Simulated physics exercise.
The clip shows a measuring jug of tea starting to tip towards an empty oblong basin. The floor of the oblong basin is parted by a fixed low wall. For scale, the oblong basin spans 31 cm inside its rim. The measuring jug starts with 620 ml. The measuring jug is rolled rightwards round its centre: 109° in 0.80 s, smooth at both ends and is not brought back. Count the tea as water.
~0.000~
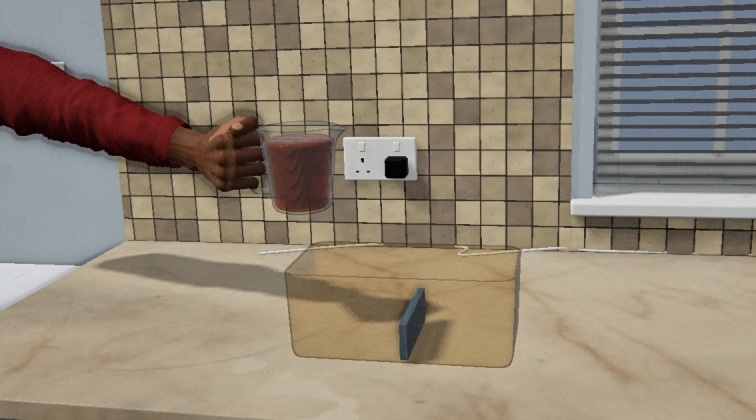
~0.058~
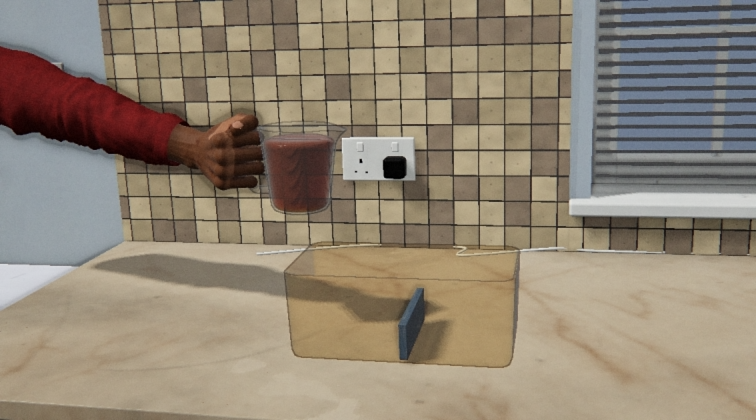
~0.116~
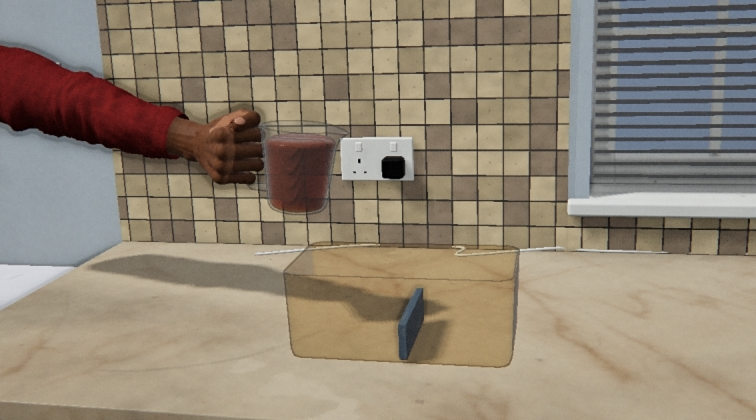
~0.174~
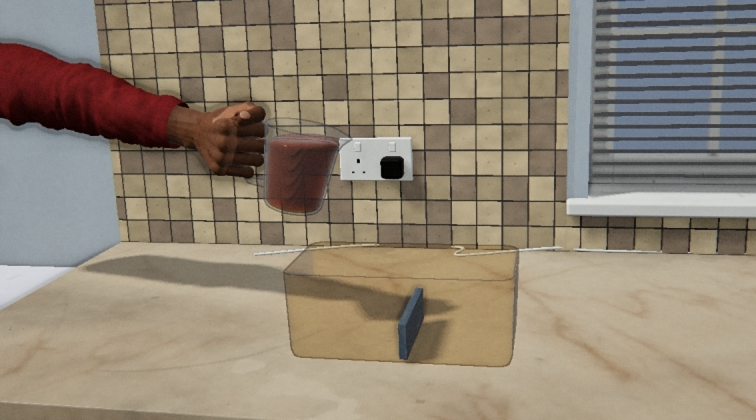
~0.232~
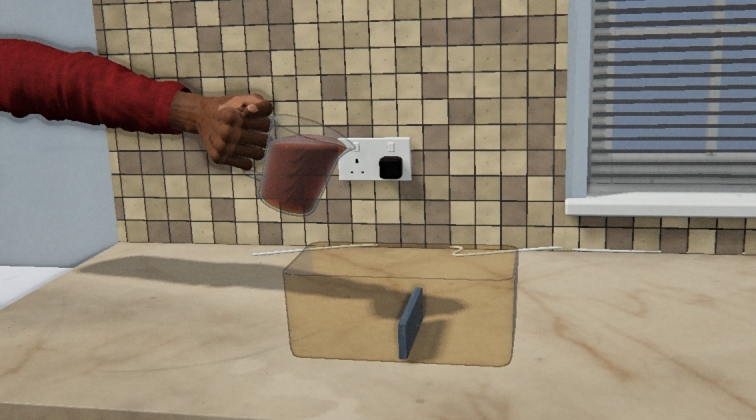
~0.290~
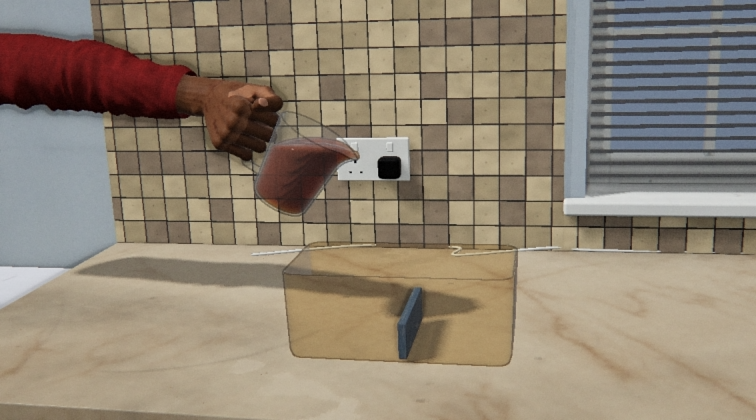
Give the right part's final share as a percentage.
The far part has some 13 per cent.
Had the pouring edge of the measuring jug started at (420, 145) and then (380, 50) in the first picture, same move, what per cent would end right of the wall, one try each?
In turn about 95 and 90 per cent.
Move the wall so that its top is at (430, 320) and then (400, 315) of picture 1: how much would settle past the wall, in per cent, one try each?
First 10, then 50 per cent.
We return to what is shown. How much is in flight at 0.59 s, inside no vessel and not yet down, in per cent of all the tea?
About 24 per cent.
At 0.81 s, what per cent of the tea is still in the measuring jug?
About 8 per cent.
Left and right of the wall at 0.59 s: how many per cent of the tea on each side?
Near 16 on the left, 8 on the right.
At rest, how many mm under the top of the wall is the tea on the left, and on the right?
Left about 30 mm, right about 48 mm.
After 0.59 s the tilt is 92° and 52 per cent is still to pour, 16 is left of the wall and 8 right of it.
After 0.81 s the tilt is 109° and 8 per cent is still to pour, 72 is left of the wall and 11 right of it.
After 1.05 s the tilt is 109° and 0 per cent is still to pour, 84 is left of the wall and 12 right of it.
After 1.30 s the tilt is 109° and 0 per cent is still to pour, 85 is left of the wall and 13 right of it.
In the end 85 per cent lies left of the wall, 13 right of it and 3 outside.
